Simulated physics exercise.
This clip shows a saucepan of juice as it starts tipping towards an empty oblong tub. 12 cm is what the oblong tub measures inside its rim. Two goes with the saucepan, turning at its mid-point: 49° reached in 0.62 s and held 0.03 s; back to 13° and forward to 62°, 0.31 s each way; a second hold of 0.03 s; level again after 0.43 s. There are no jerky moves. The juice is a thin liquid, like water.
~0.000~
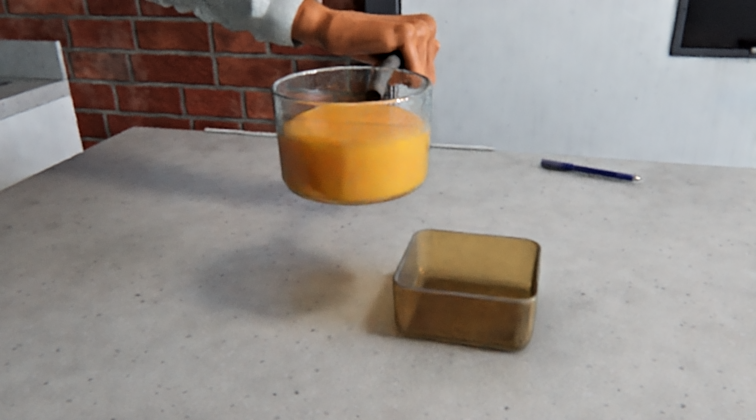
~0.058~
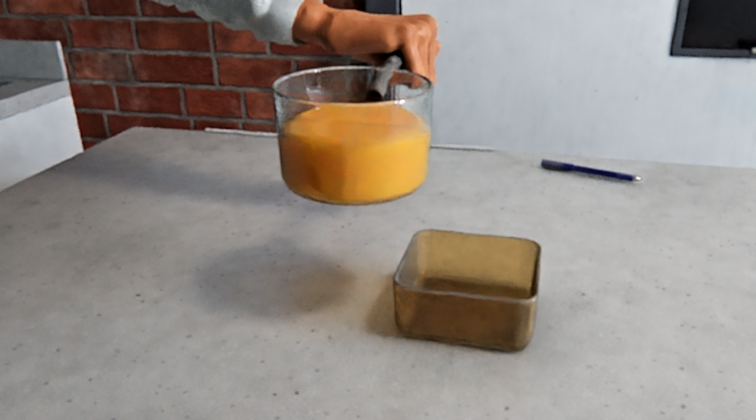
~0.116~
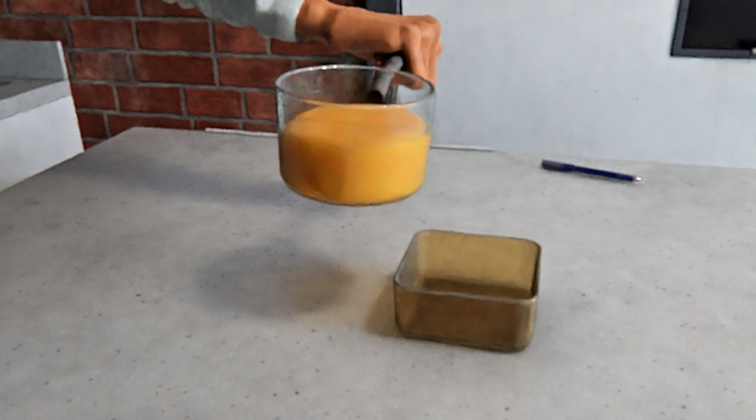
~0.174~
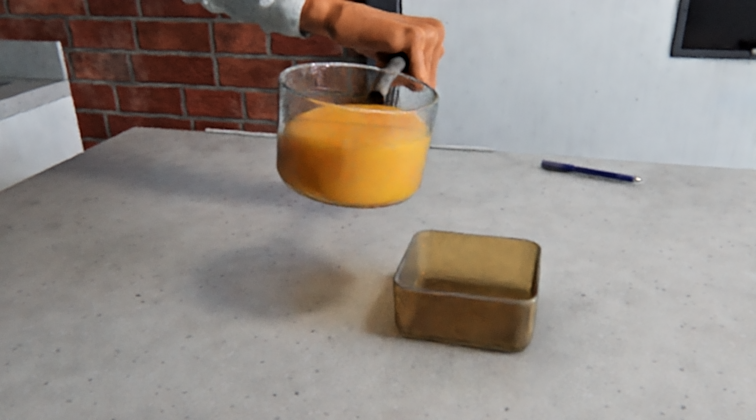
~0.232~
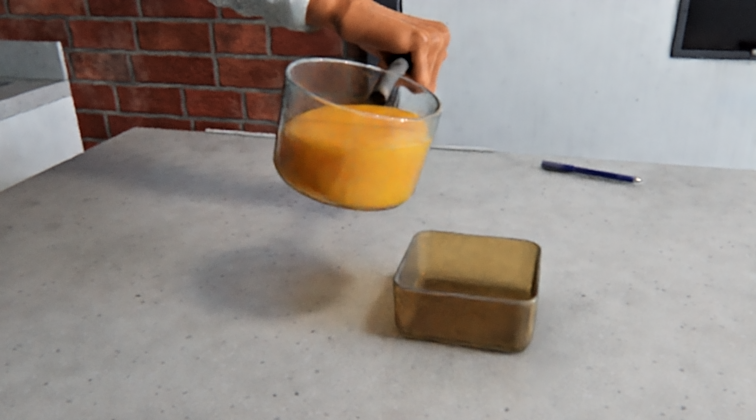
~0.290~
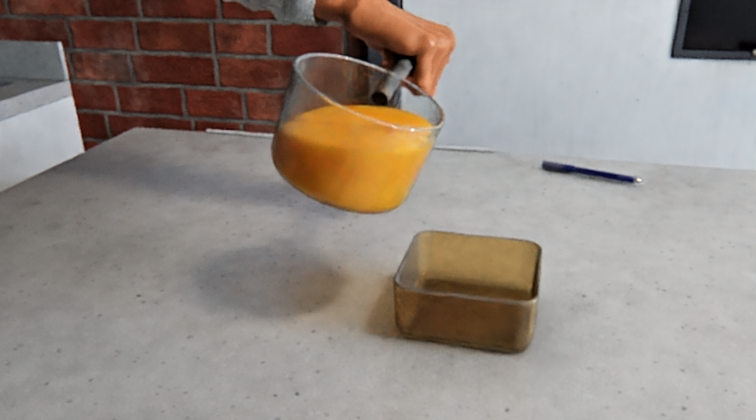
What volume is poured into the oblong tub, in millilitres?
About 290 millilitres are poured in.
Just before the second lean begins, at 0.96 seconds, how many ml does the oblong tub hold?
130 ml.
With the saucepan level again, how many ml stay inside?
About 300 ml.
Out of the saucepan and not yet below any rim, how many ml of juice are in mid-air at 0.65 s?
Estimate: Near 70 ml.
By 0.65 s the tilt is 49° and the oblong tub has 25 ml, the saucepan 520 ml, and 0 ml is on the work surface.
By 0.96 s the tilt is 13° and the oblong tub has 130 ml, the saucepan 475 ml, and 5 ml is on the work surface.
By 1.30 s the tilt is 62° and the oblong tub has 135 ml, the saucepan 370 ml, and 10 ml is on the work surface.
By 1.61 s the tilt is 12° and the oblong tub has 285 ml, the saucepan 305 ml, and 20 ml is on the work surface.
At rest the oblong tub has 290 ml, the saucepan 305 ml, and 20 ml is on the work surface.
